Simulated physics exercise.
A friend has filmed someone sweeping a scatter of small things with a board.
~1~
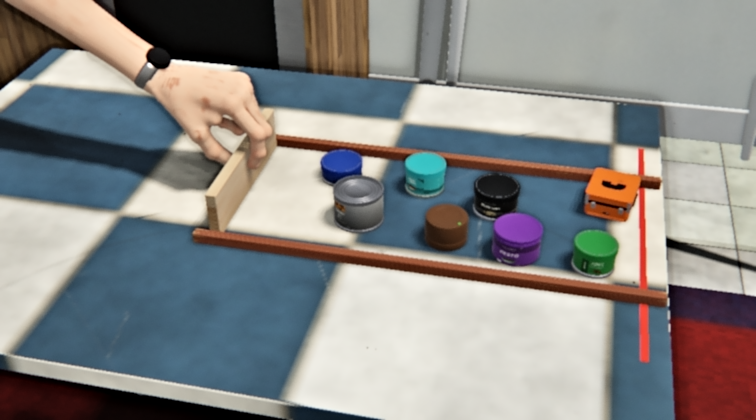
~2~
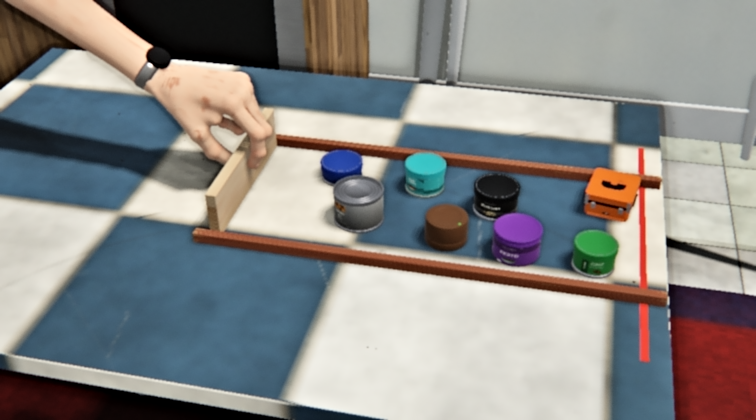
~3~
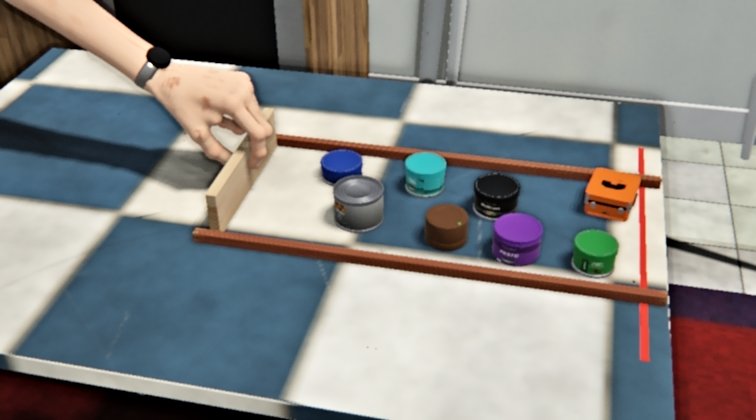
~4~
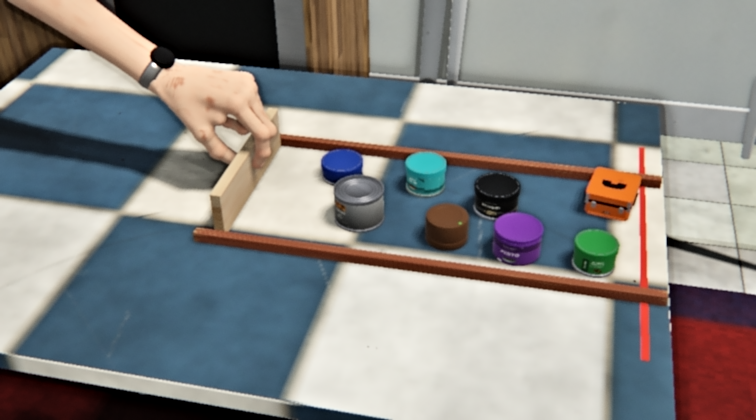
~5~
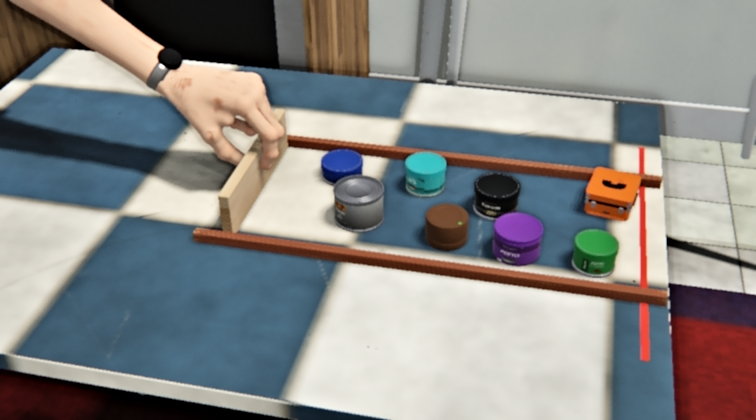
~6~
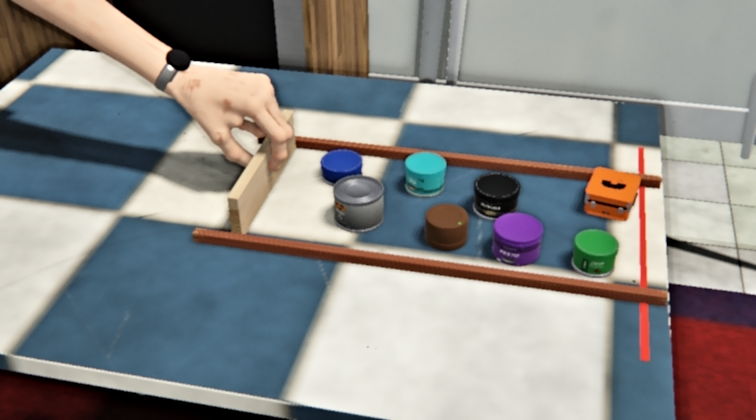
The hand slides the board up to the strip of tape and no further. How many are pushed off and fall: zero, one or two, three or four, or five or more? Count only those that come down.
In the end the number that fall off is five or more.
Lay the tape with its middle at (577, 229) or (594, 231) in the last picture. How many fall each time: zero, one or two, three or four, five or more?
For each place: 1 or 2; either one or two.
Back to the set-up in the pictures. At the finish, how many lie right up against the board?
That makes 2.
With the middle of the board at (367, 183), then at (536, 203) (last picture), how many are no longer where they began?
By then 3, and 8.
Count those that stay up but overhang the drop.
Overhanging: 2.
Soon after, none off yet; orange case at rest near (612, 195); green tin at rest near (595, 254); purple tub at rest near (517, 239).
Then, none off yet; orange case moved a little near (631, 198); green tin moved about its own width near (657, 256); purple tub moved well along near (618, 264).
At rest, the number that fall off is five or more; fallen, grey tin, turquoise pot, black tin, purple tub, green tin and orange case.
